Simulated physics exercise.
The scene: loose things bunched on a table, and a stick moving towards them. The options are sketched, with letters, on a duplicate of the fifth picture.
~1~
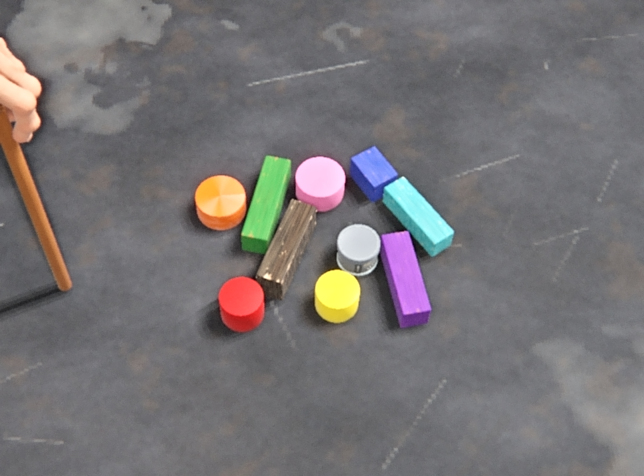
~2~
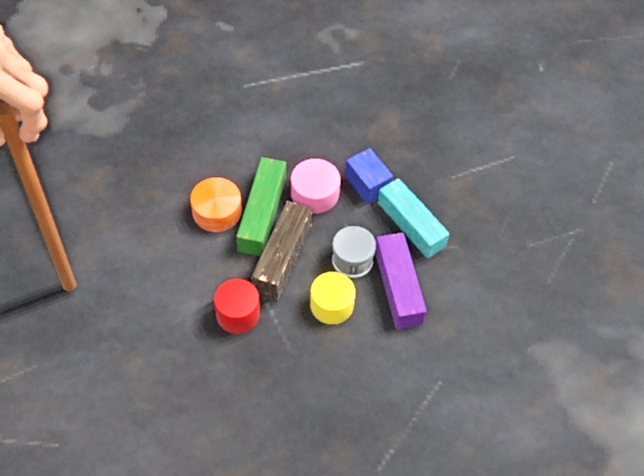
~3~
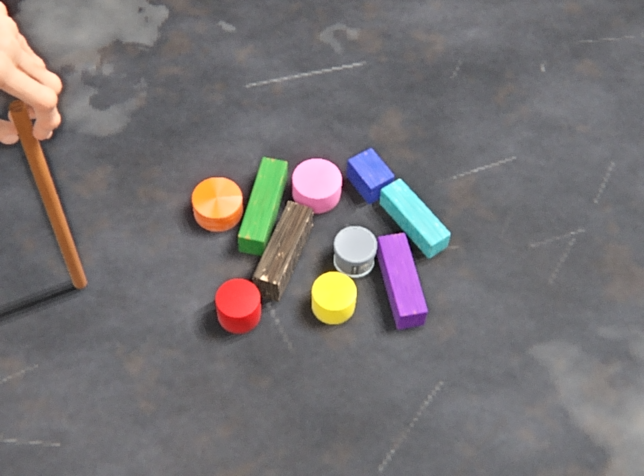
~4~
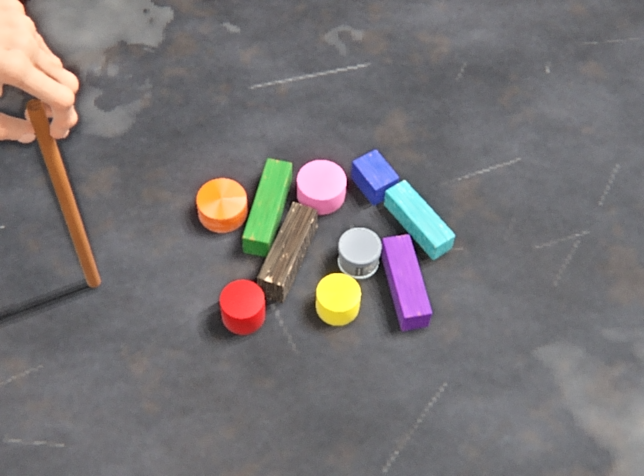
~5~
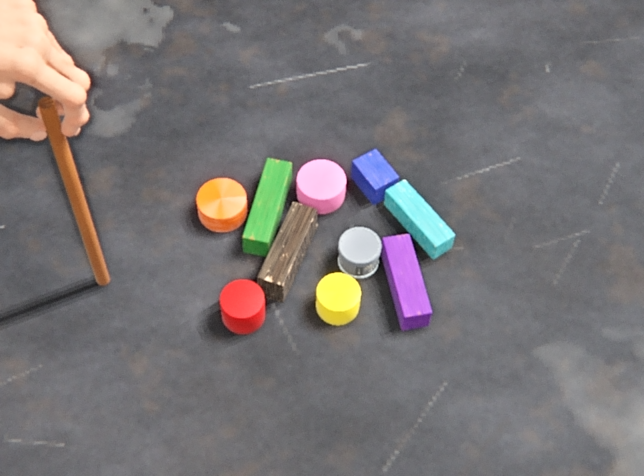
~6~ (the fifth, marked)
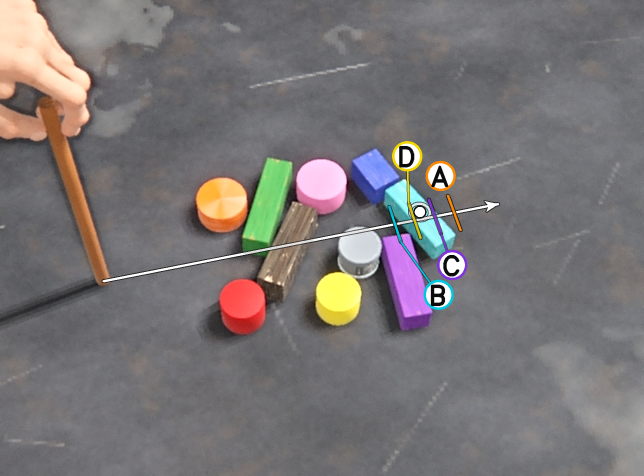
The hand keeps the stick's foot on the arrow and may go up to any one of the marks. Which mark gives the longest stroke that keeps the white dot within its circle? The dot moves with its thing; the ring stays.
It can go as far as B.
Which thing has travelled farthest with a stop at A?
The turquoise bar.
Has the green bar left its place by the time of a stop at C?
By then, yes.
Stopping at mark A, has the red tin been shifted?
By then, no.
On the marked copy, A at (454, 212); B at (395, 224); C at (435, 217); D at (415, 221); the arrow from (104, 281) to (498, 204); the white dot at (420, 212).
Taking B. A third of the way, foot of the stick (212, 261).
Two thirds of the way, foot of the stick (316, 240); green bar (282, 190); black bar (310, 258).
When it is over, foot of the stick (395, 225); black bar (316, 260); green bar (282, 190); the dot is still in its ring.
As for the rest, A shifts the dotted thing to (470, 218); C shifts the dotted thing to (454, 217); D shifts the dotted thing to (435, 217).
